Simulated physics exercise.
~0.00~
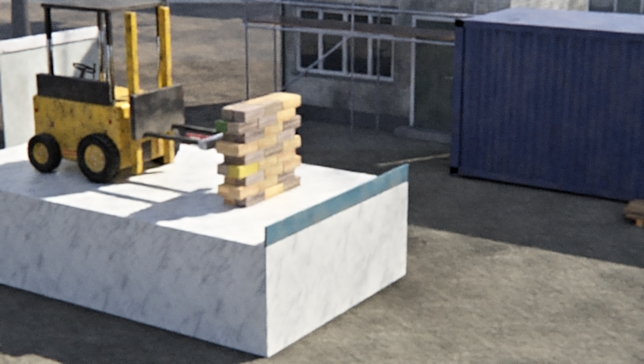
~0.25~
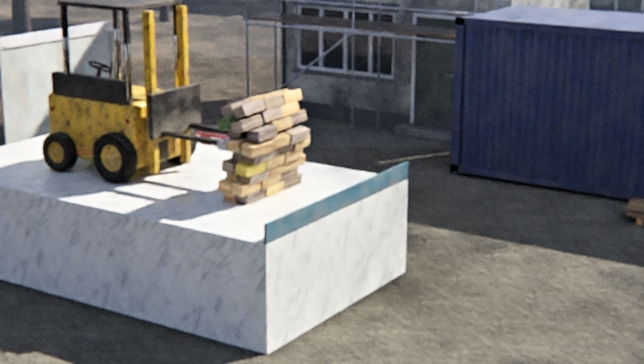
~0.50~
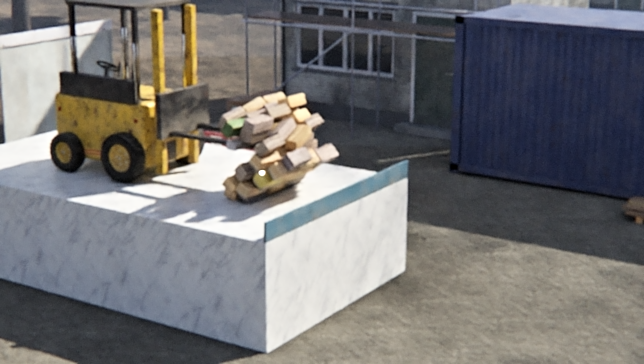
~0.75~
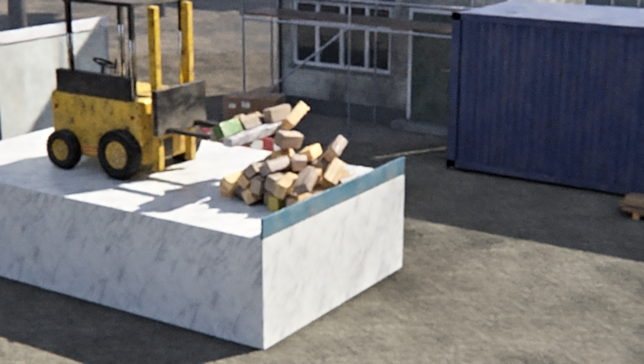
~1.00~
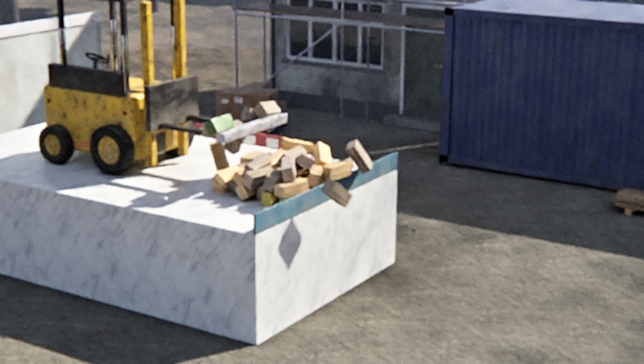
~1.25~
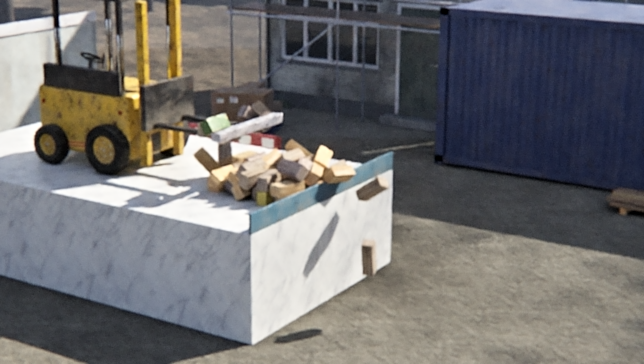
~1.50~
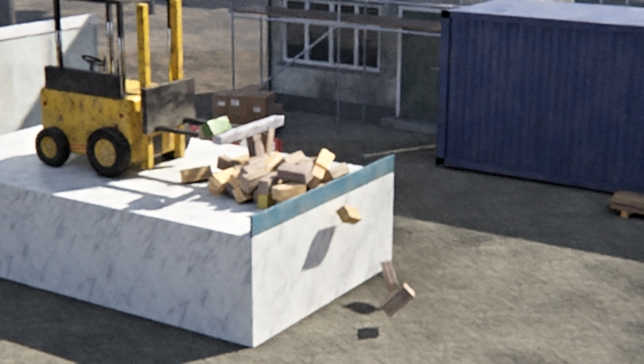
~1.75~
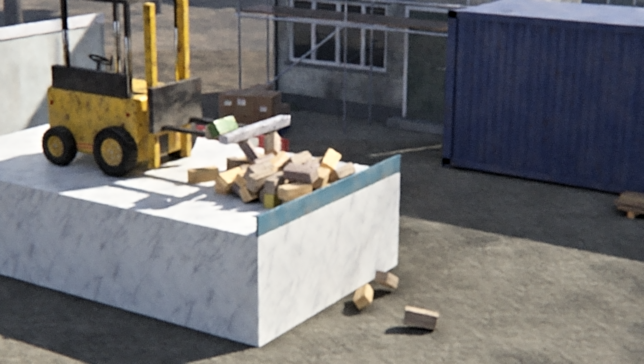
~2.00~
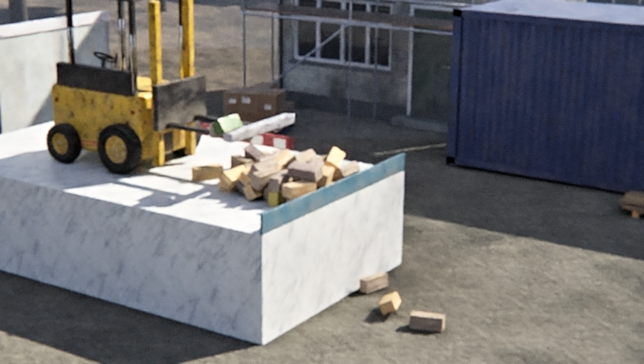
At the start, a yellow forklift with a beam across its forks stands on a raised pale deck, facing a neat stack of wooden blocks. The truck drives right and the beam pushes into the stack, which leans toward the open edge. The upper rows slide and topple, and the stack collapses into a jumbled heap against the low blue-green board. As the truck halts, a few blocks tumble over the board and drop to the ground. At the end, three blocks lie below, while the rest stay piled on the deck beside the still forklift.
